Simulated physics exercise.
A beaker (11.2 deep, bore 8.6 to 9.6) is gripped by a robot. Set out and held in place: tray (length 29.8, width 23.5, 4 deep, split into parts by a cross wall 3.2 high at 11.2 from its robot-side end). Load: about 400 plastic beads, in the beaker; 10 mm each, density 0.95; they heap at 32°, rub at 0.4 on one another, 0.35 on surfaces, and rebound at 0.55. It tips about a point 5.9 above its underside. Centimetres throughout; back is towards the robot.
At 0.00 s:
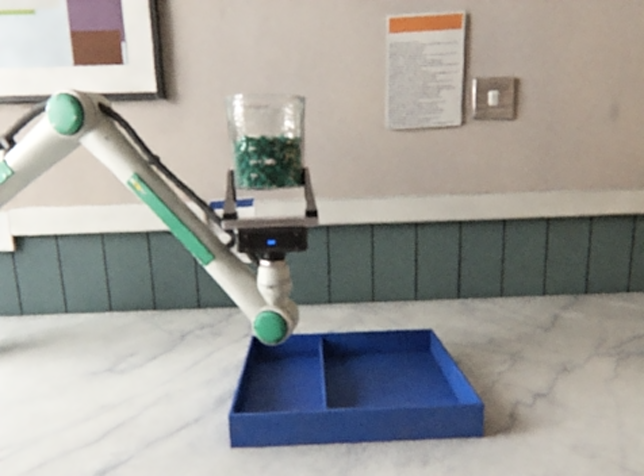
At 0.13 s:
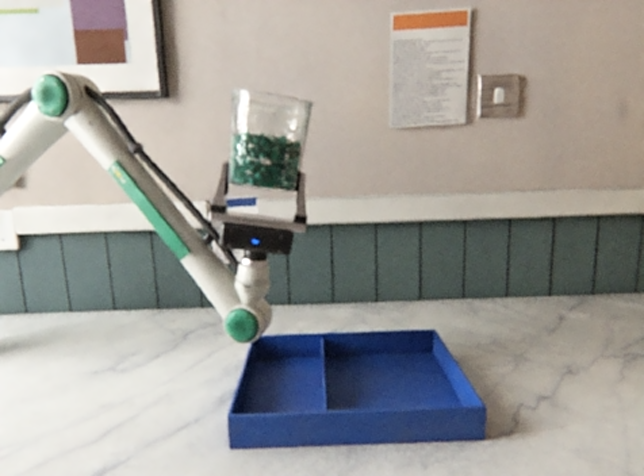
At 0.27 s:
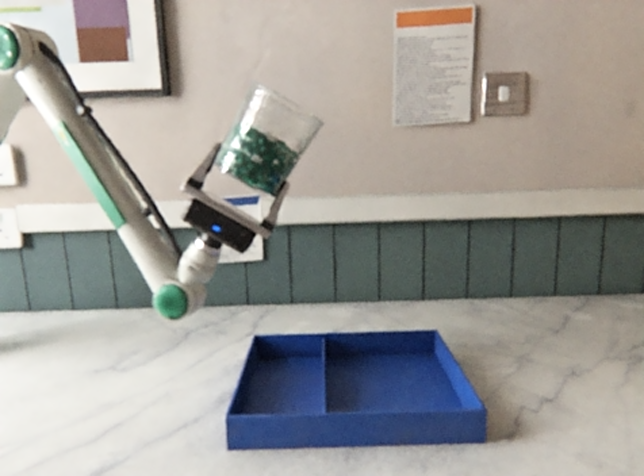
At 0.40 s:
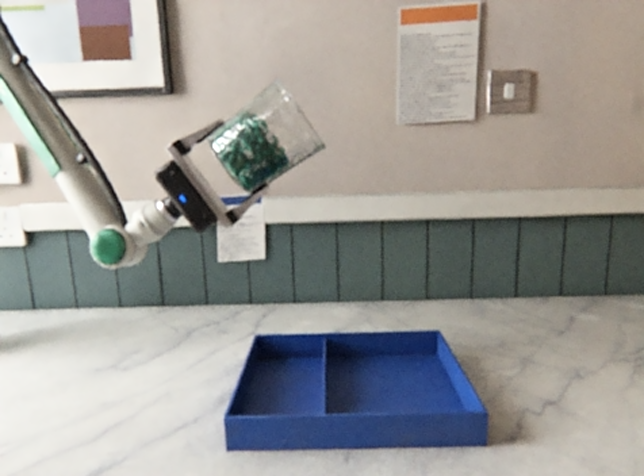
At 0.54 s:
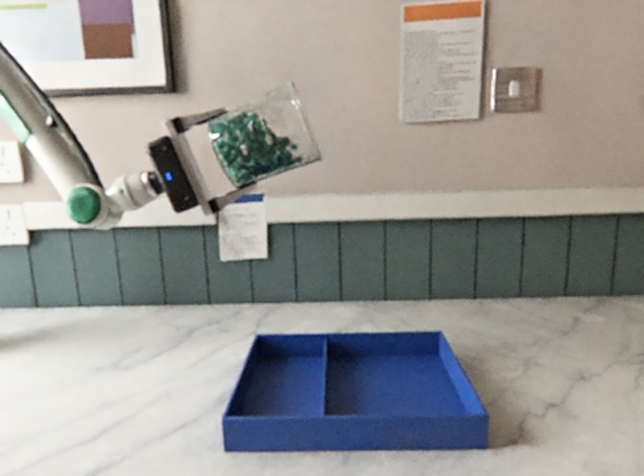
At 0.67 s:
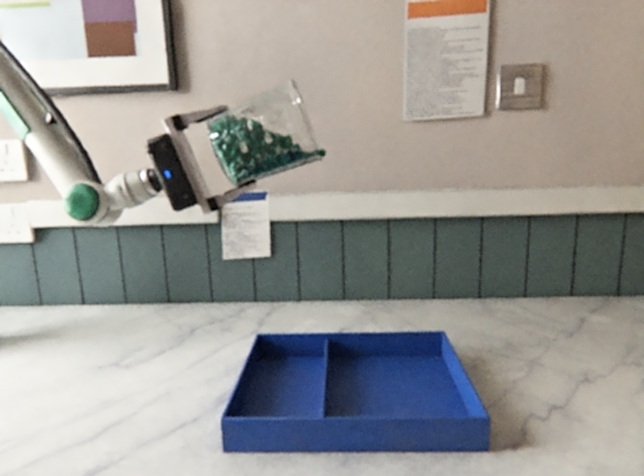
A robot arm tilts a clear beaker of green beads rightward above a blue divided tray.
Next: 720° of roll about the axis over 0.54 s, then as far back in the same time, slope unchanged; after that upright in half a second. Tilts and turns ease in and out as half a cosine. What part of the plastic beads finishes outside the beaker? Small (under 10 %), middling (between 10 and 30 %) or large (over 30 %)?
Share outside the beaker: Middling (between 10 and 30 %).
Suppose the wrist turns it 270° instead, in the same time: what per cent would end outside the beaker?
Then about 5 per cent.
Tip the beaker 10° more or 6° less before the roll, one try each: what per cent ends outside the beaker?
About 40 and 5 per cent.
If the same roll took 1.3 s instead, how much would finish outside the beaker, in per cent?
In that case some 20 per cent.
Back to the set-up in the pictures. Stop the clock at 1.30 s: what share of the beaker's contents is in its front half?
Some 60 per cent.
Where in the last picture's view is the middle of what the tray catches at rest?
At about (403, 397).
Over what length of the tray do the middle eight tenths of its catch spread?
Roughly 14 cm.
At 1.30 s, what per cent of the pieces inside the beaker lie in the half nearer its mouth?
About 35 per cent.
By 1.30 s, tipped 71°, highest piece 38 above the table; 378 in the beaker, 9 in the far-side part, 1 on the table or floor, 12 in flight or on a rim.
By 1.93 s, tipped 50°, highest piece 38 above the table; 335 in the beaker, 29 in the far-side part, 12 on the table or floor, 2 in the robot-side part, 22 in flight or on a rim.
By 2.45 s, upright, highest piece 39 above the table; 335 in the beaker, 40 in the far-side part, 21 on the table or floor, 2 in the robot-side part, 2 in flight or on a rim.
By 3.15 s, upright, highest piece 39 above the table; 335 in the beaker, 40 in the far-side part, 23 on the table or floor, 2 in the robot-side part.
Final count, 335 in the beaker, 40 in the far-side part, 23 on the table or floor, 2 in the robot-side part. That is 16 % outside the beaker.
